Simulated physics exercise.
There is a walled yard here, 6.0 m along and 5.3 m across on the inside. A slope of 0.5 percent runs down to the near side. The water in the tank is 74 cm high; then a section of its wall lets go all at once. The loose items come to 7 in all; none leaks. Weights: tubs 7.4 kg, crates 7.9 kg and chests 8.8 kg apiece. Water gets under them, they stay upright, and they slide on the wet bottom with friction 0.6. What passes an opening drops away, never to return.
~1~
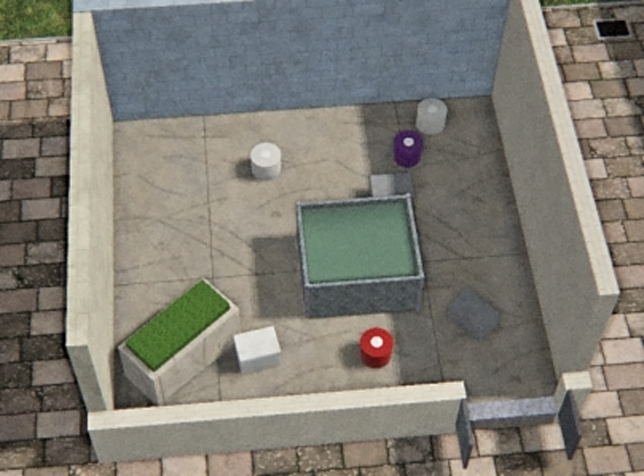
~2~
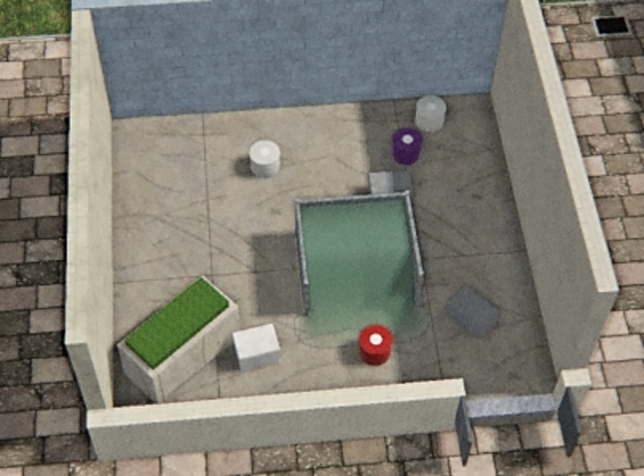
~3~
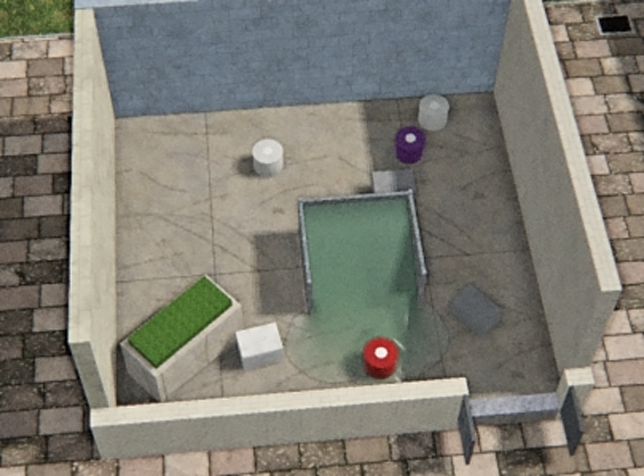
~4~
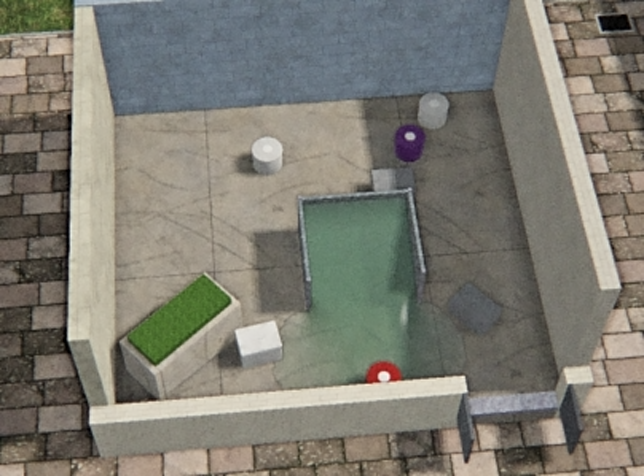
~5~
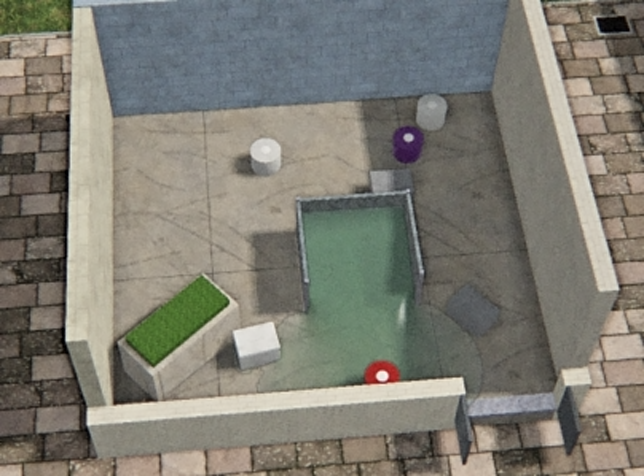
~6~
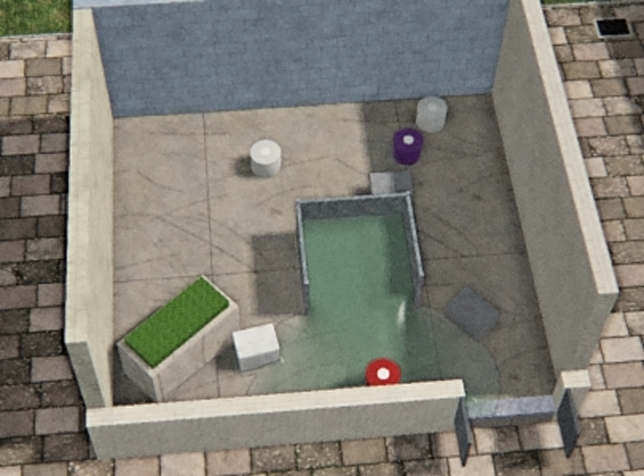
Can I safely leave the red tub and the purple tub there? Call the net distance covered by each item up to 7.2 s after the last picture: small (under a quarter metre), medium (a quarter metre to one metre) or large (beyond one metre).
Red tub: Large. Purple tub: Small.
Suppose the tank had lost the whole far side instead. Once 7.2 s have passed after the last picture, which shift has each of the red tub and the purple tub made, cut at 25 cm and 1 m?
If so, the red tub remains in place, the purple tub is washed away.
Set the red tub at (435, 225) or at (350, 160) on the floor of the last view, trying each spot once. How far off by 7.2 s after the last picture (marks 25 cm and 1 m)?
One try each gives this: It remains roughly in place, then it remains roughly in place.
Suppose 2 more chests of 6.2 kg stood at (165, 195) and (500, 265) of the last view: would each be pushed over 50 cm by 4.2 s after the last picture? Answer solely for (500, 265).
For that one, the distance comes out beyond the mark.
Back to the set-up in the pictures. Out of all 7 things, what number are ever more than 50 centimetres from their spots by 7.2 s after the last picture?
3.
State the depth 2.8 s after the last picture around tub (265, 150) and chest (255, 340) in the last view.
0 and 4 cm.
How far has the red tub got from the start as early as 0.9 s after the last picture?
Displacement by then near 40 cm.
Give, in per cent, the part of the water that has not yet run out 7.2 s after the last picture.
About 76 in a hundred parts of the water.
Then, 0.9 s after the last picture the red tub is near (404, 343), 0.4 m from its start, afloat; the purple tub is near (408, 140), 0.0 m from its start, aground; 0 of 7 are out; 1 afloat.
Then, 2.8 s after the last picture the red tub is near (460, 277), 1.6 m from its start, aground; the purple tub is near (408, 140), 0.0 m from its start, aground; 0 of 7 are out; 0 afloat.
Then, 4.8 s after the last picture the red tub is near (460, 277), 1.6 m from its start, aground; the purple tub is near (408, 140), 0.0 m from its start, aground; 0 of 7 are out; 0 afloat.
Then, 7.2 s after the last picture the red tub is near (462, 268), 1.7 m from its start, aground; the purple tub is near (408, 140), 0.0 m from its start, aground; 0 of 7 are out; 0 afloat.
